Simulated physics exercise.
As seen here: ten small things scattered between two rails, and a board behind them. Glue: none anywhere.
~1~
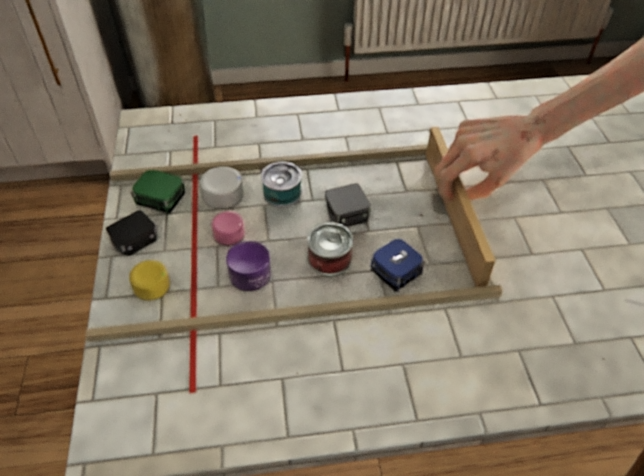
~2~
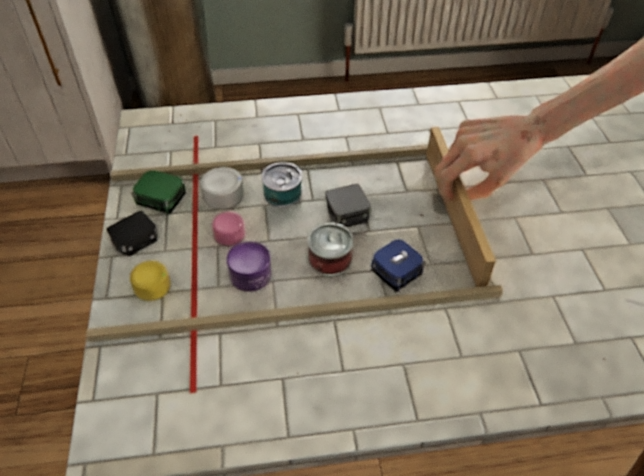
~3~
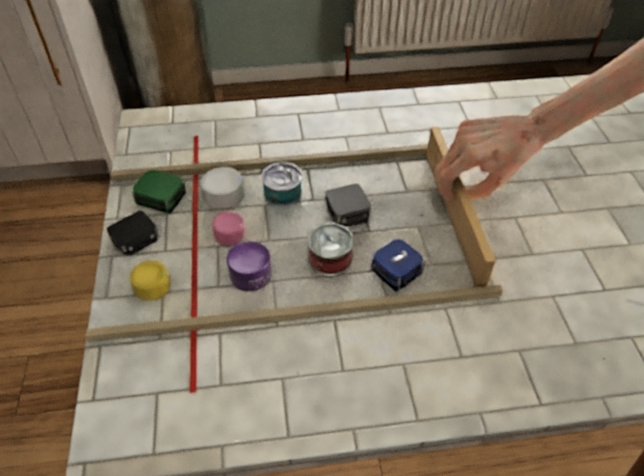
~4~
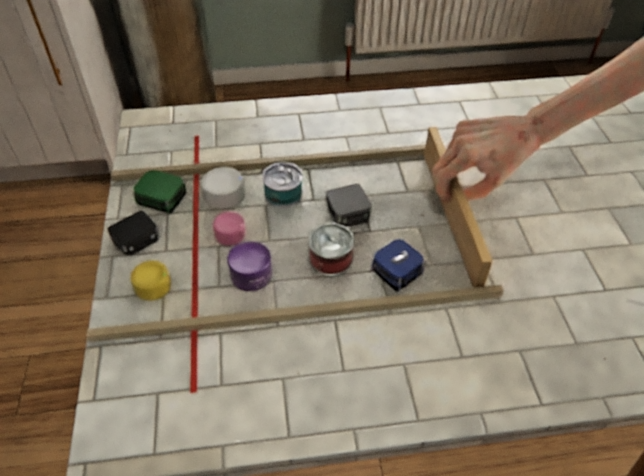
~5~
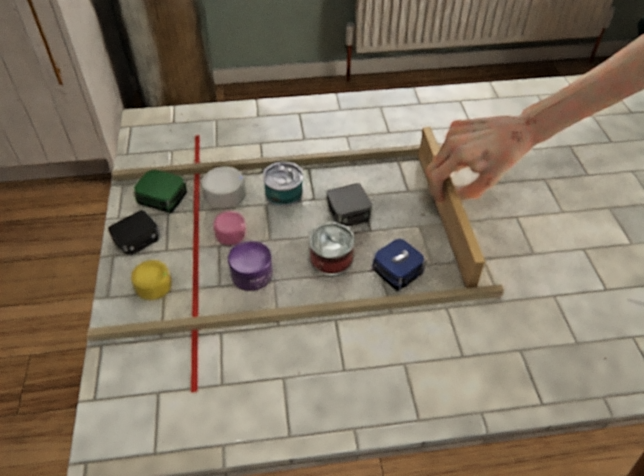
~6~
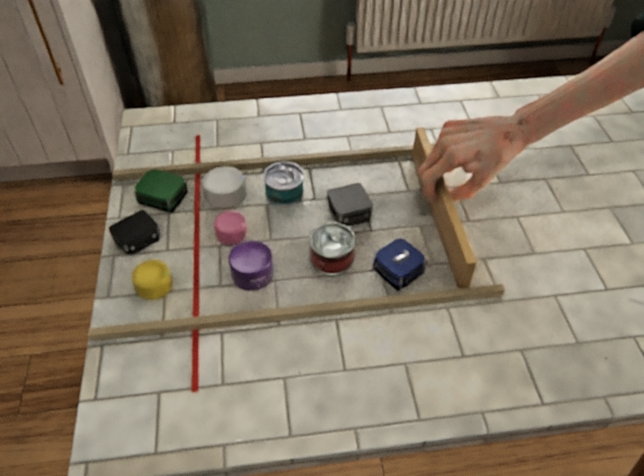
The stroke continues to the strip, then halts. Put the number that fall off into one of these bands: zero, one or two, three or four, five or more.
That is one or two.
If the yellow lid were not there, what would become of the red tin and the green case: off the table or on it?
Well, the red tin is still there while the green case goes off the edge.
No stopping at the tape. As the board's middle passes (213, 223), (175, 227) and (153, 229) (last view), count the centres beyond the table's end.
0; 3; 6.
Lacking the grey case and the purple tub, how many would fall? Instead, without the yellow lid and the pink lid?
Result, first then second: 1, 1.
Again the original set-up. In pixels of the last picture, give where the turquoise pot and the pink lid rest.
You'll find the turquoise pot at roughly (176, 193) and the pink lid at roughly (142, 236).
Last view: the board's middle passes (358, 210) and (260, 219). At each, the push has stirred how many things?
Up to then 3, and up to the other point 8.
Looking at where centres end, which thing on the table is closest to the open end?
It would be the yellow lid.
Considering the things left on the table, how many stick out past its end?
I'd put it at 2.
Soon after, none off yet; black case at rest near (135, 233); yellow lid at rest near (152, 279); green case at rest near (162, 191).
In the end, the number that fall off is one or two; gone, green case.
